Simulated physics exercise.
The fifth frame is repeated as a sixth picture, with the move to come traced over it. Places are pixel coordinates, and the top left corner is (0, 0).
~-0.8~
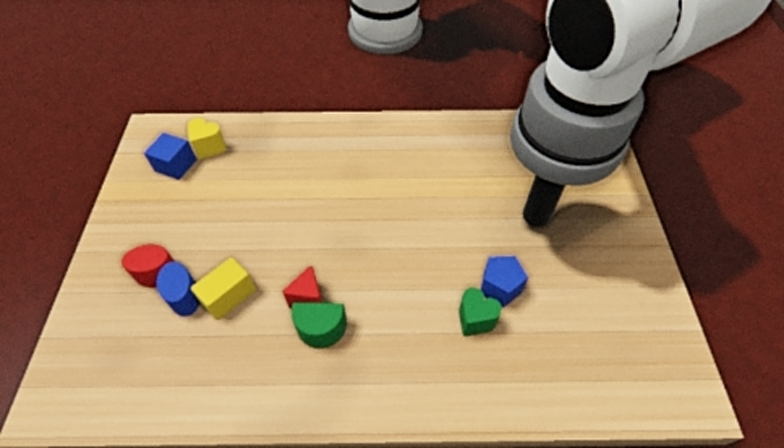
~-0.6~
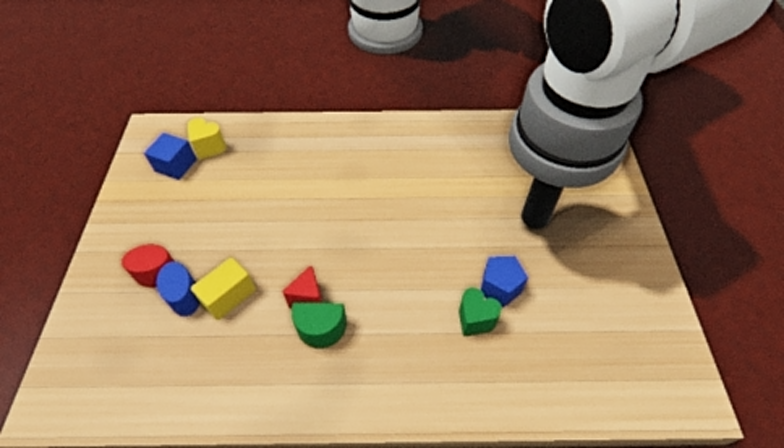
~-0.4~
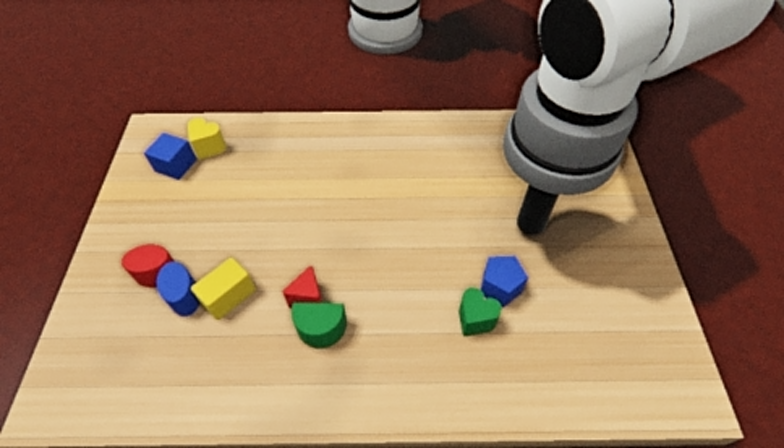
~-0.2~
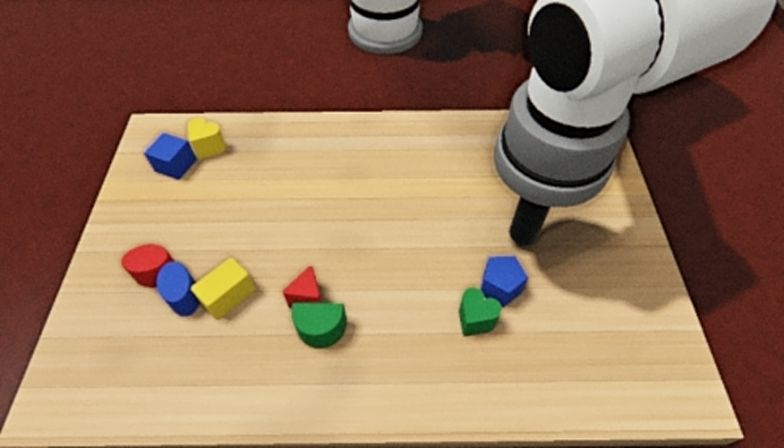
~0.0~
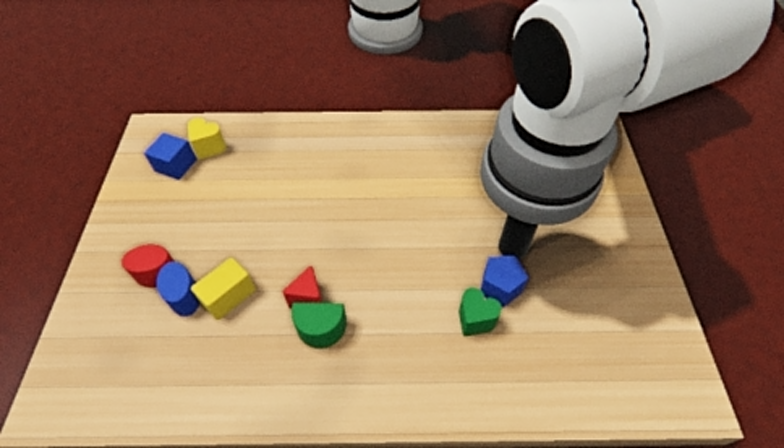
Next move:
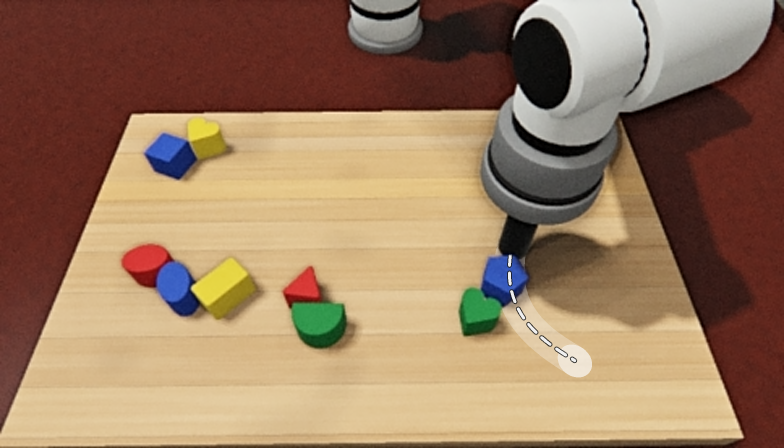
The video shows a robotic arm with a black tip above a wooden board scattered with red, blue, yellow and green blocks. The arm moves slowly down and slightly left, toward a blue pentagonal block beside a green heart, while the blocks stay still.
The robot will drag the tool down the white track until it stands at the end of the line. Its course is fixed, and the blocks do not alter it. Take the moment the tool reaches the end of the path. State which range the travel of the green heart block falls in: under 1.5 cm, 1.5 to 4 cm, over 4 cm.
Shift: 1.5 to 4 cm.
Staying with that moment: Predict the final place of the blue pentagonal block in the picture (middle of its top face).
Expect it around (502, 322).
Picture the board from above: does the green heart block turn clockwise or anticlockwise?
My answer: Clockwise.
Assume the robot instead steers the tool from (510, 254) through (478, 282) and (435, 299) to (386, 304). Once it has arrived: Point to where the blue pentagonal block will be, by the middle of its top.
The answer is (502, 296).
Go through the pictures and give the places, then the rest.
Lower end of the tool at (536, 216), tops of blocks, green heart block at (480, 306), blue pentagonal block at (506, 272), in the first frame.
Tool at (535, 218), blocks as before, in the second frame.
Tool at (531, 224), blocks as before, in the third frame.
Tool at (523, 234), blocks as before, in the fourth frame.
Tool at (513, 248), green heart block at (480, 306), blue pentagonal block at (506, 272), in the fifth frame.
The drawn path runs from (510, 254) via (512, 292) and (534, 330), ending at (575, 361).
What follows on the original path. One third of the way, tool at (514, 286); green heart block at (470, 316), turned 30° clockwise; blue pentagonal block at (502, 303), turned 35° clockwise.
Two thirds of the way, tool at (537, 325); green heart block at (465, 320), turned 55° clockwise; blue pentagonal block at (502, 322), turned 60° clockwise.
At the end, tool at (579, 356); green heart block at (465, 320), turned 55° clockwise; blue pentagonal block at (502, 322), turned 60° clockwise.
